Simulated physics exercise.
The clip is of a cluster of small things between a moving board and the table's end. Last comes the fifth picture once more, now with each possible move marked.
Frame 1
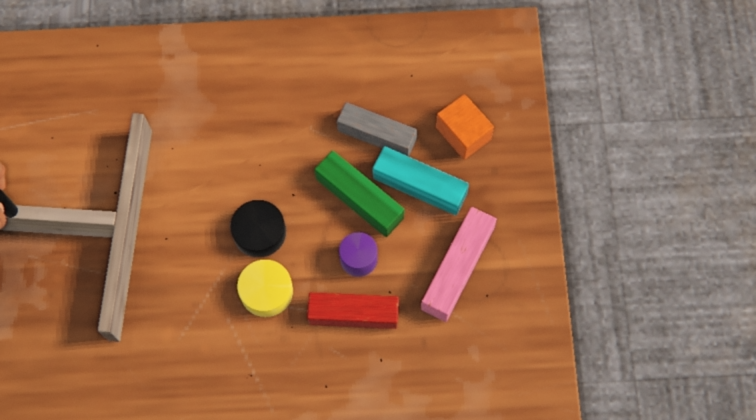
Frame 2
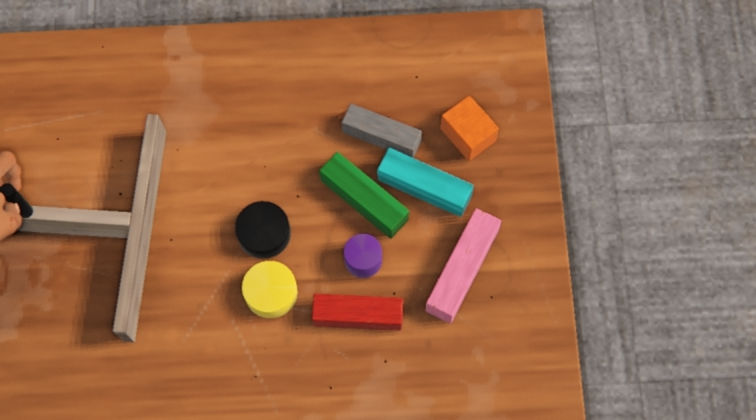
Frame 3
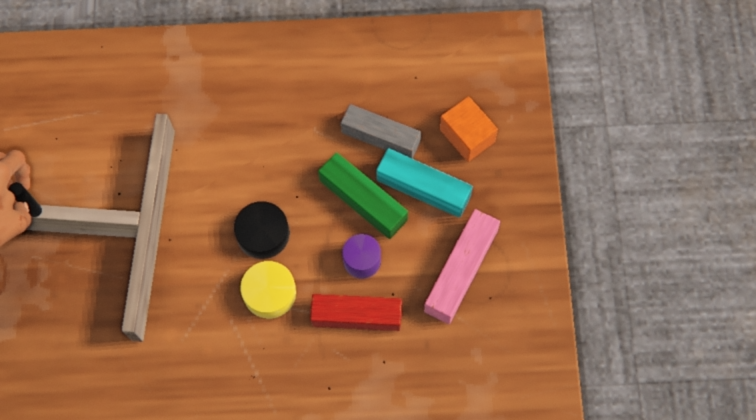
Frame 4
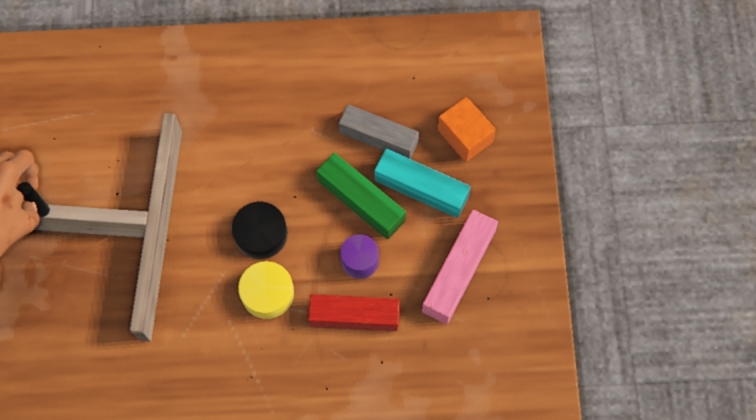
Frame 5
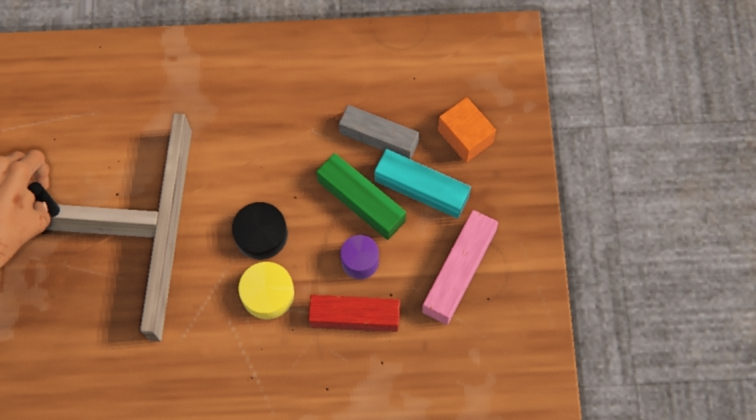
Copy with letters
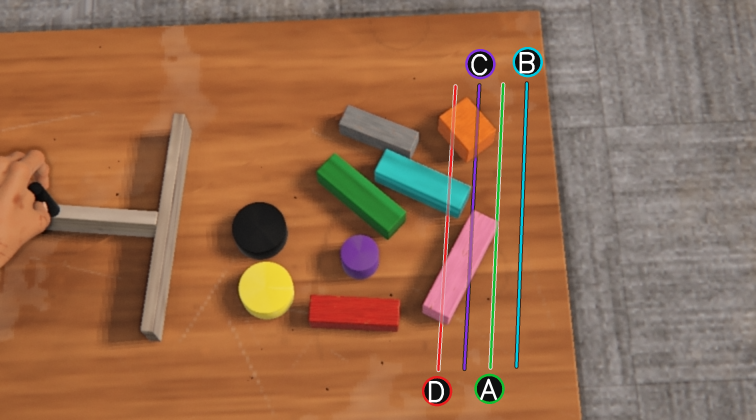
A hand at the left edge slides a grey T-shaped wooden board slowly rightward across a wooden table, seen from above, with grey carpet beyond its right end. Ahead of the board lie black, yellow and purple round pieces, green, turquoise, grey, red and pink bars, and an orange block at upper right. The gap to them narrows, the pieces stay put, and the view shifts very slightly.
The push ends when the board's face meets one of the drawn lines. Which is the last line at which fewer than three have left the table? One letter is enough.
The farthest such stop is A.
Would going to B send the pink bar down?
Yes.
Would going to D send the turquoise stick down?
No.
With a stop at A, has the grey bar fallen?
By then, no.
On the marked copy, A at (497, 220); B at (522, 219); C at (472, 221); D at (447, 222).
Following A. Soon after the start, board (283, 213); red bar (377, 319); yellow tin (311, 290).
Later, board (403, 208); orange block (488, 115); pink bar (496, 276).
In the end, board (495, 204); turquoise stick (547, 155); pink bar (561, 297); none fallen.
As for the rest, B drops three; C is within the limit but short; D is within the limit but short.
